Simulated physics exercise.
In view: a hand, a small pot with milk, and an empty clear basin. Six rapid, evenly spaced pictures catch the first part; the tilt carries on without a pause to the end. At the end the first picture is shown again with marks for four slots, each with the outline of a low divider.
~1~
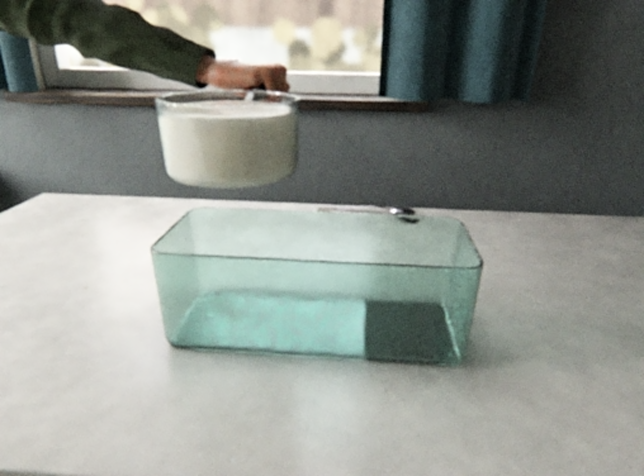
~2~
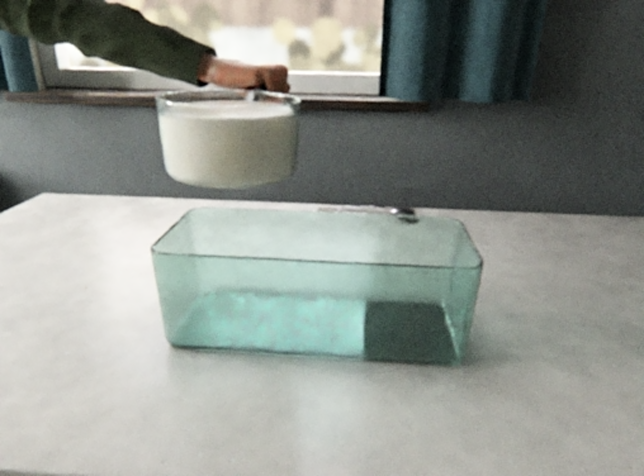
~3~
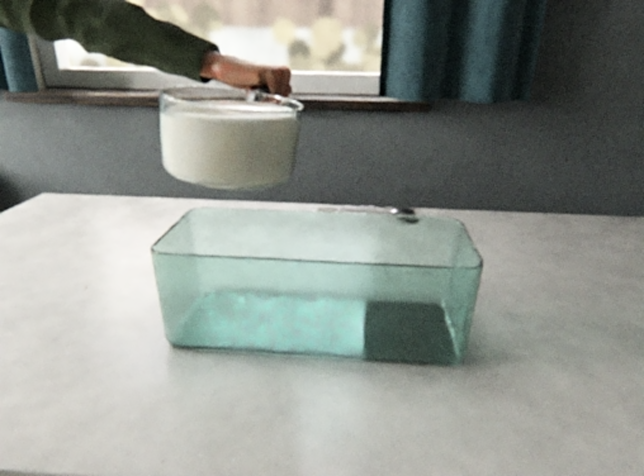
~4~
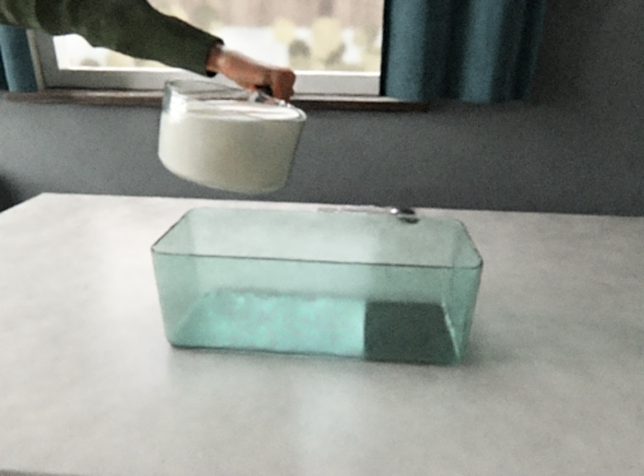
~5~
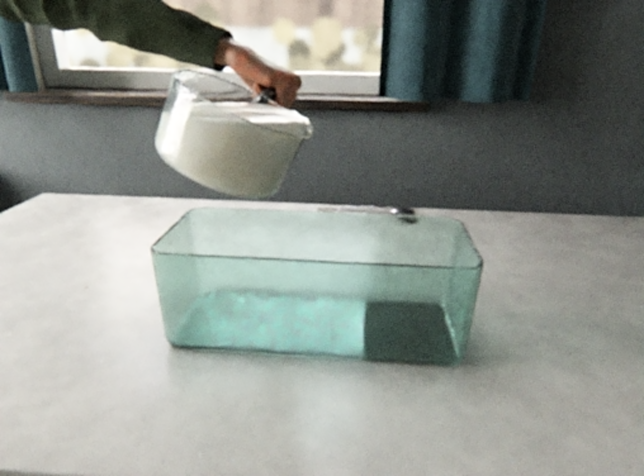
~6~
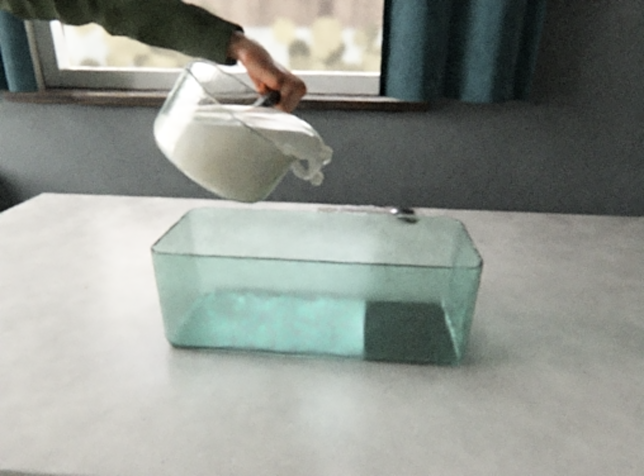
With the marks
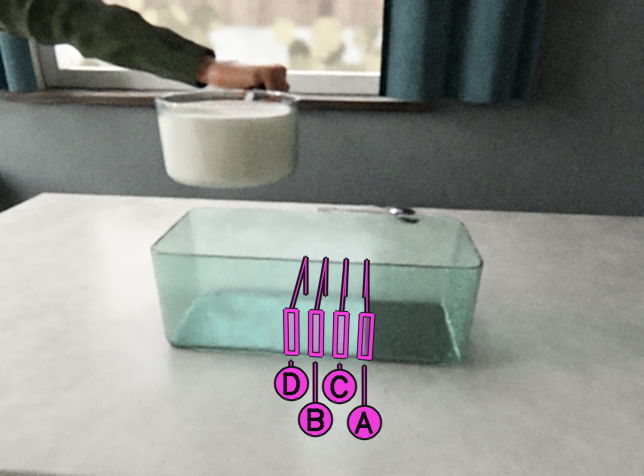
A hand held a clear pot of milk above an empty, greenish clear basin on a table, then gradually tilted it to the right until milk came over the lip.
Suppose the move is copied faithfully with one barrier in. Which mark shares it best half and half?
C beats the others.
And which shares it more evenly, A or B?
B it is.
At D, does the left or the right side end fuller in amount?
More ends on the right.
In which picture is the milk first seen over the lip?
In picture 5.
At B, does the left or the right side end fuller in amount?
The right one.
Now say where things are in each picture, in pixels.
Upright, lip at (295, 99); basin from (168, 342) to (464, 360); nothing has left yet, in the first frame.
Upright, lip at (297, 101); nothing has left yet, in the second frame.
Tipped about 7°, lip at (299, 107); nothing has left yet, in the third frame.
Tipped about 15°, lip at (303, 117); nothing has left yet, in the fourth frame.
Tipped about 25°, lip at (305, 131); milk is over the lip, down to (305, 131), in the fifth frame.
Tipped about 37°, lip at (304, 147); milk is over the lip, down to (319, 180), in the sixth frame.
On the marked copy, A at (364, 366); B at (315, 363); C at (339, 364); D at (291, 361).
Choosing A, about 76 % ends left of the wall and 17 % right of it; 7 % is lost outside.
Choosing B, about 29 % ends left of the wall and 70 % right of it.
Choosing C, about 50 % ends left of the wall and 48 % right of it.
Choosing D, about 17 % ends left of the wall and 83 % right of it.
